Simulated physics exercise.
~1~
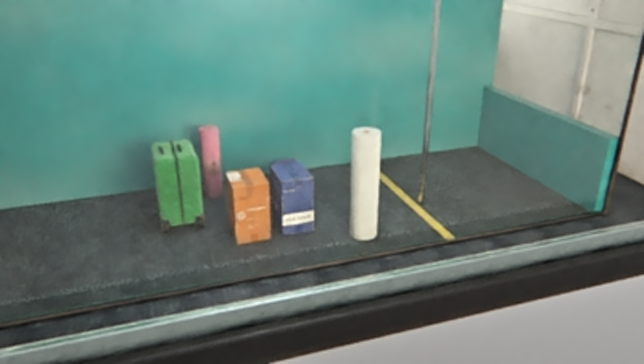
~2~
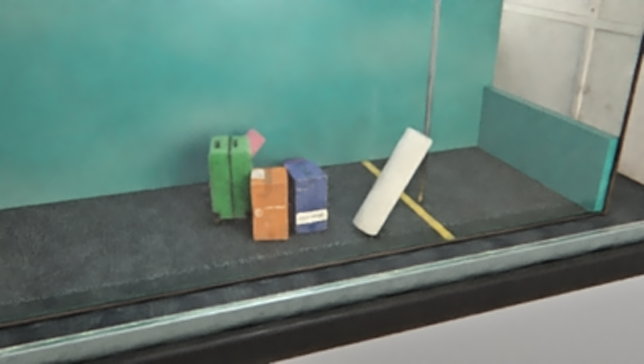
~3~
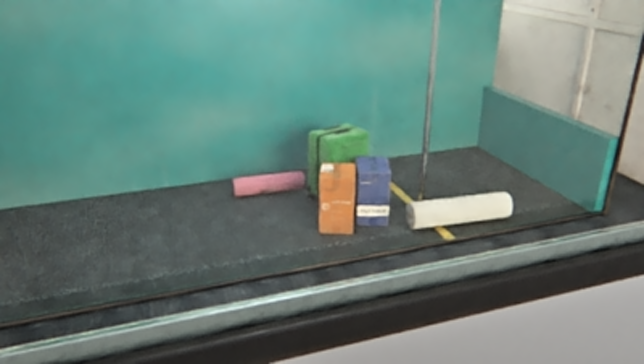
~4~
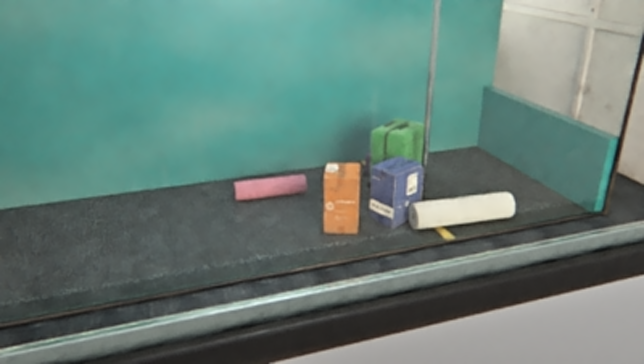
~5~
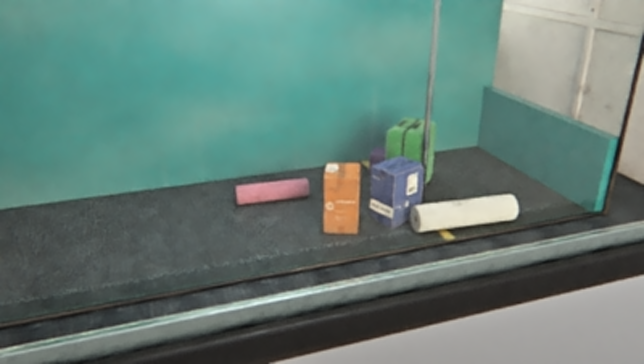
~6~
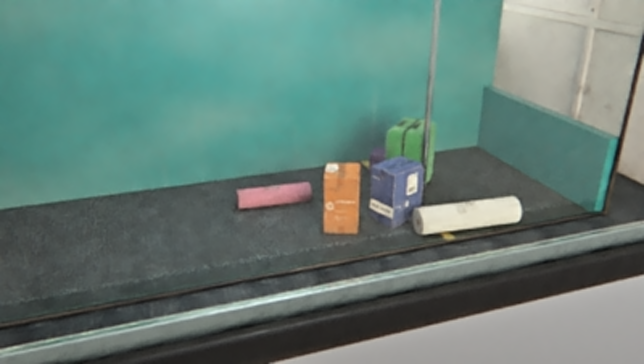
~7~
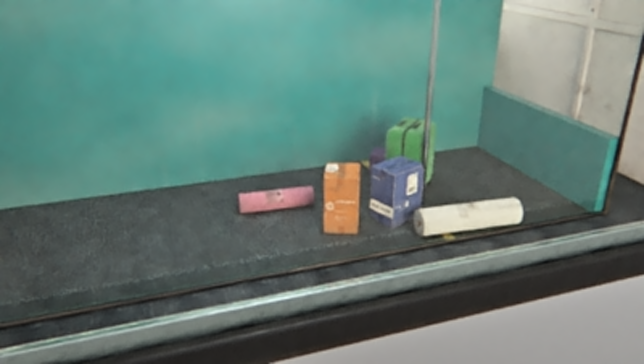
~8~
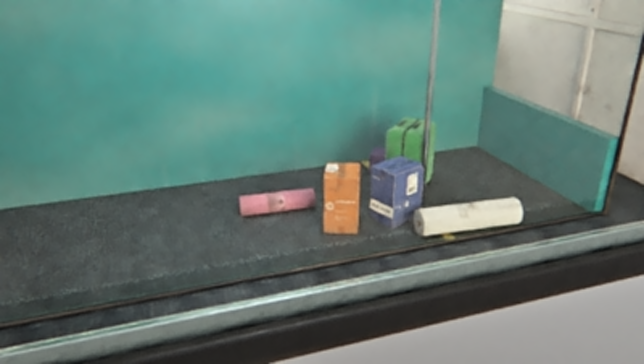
A green wheeled case, an orange pack, a blue pack and a white roll stand loose in a teal-walled bay, with a pink roll behind them, and all start sliding right toward a yellow line. The white roll leans right and topples onto its side across the line, while the pink roll falls over at the left. The orange and blue packs slide upright and stop short of the line. Behind them, the green case keeps going, turning as it crosses. A purple object shows beside it, also past the line, as the white roll creeps slightly farther and settles beyond it.
